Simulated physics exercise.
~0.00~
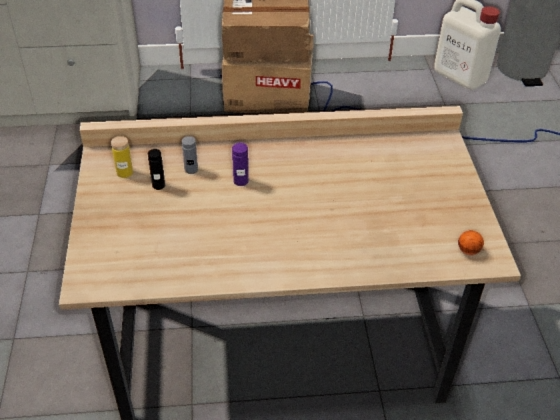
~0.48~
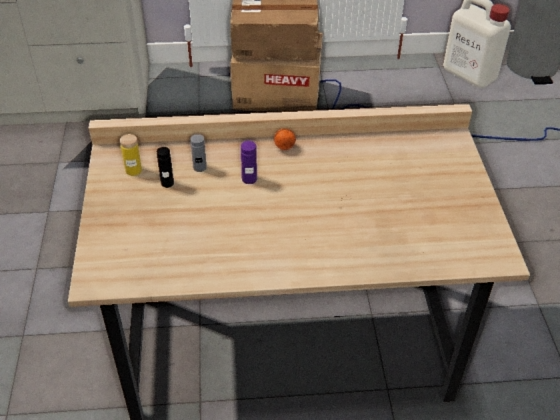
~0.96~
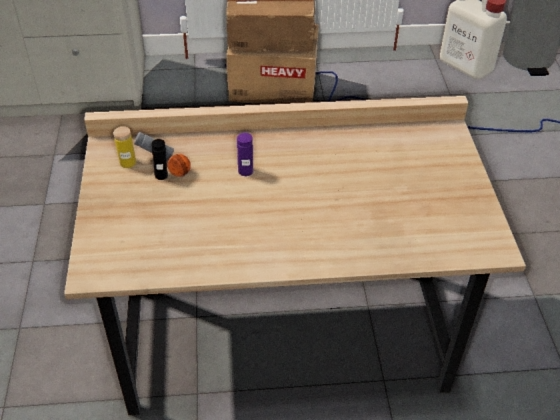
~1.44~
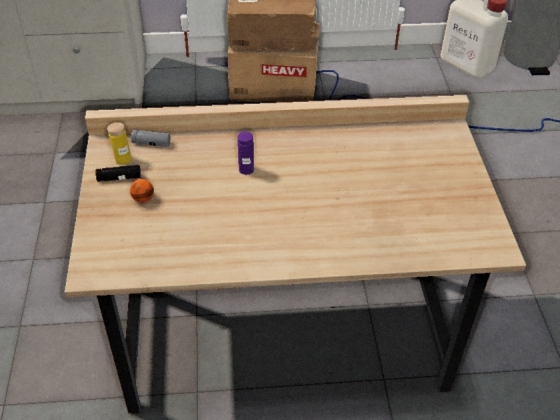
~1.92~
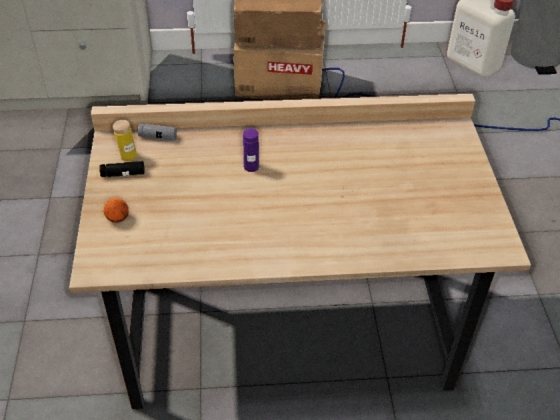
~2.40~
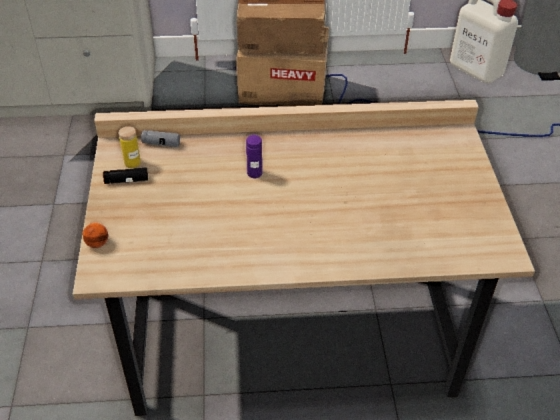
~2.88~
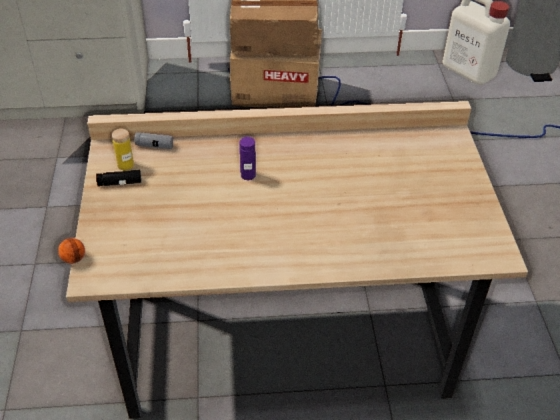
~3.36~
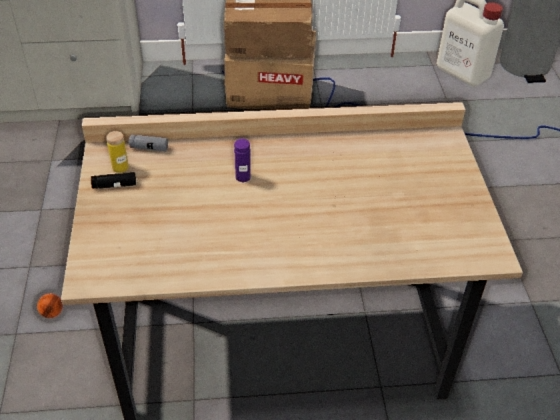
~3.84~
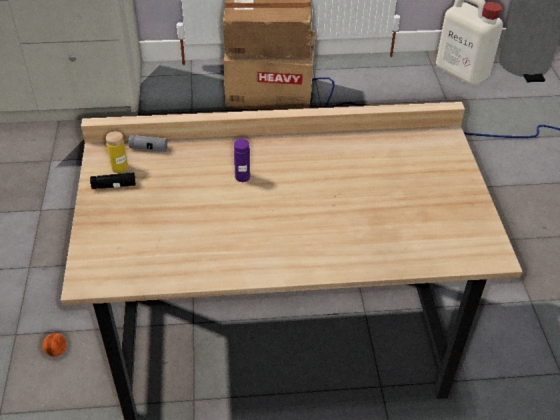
In this clip, an orange ball crosses a wooden table toward the back rail, then travels left and knocks over the grey and black shakers before rolling off the left edge to the floor, while the purple and yellow shakers remain standing.
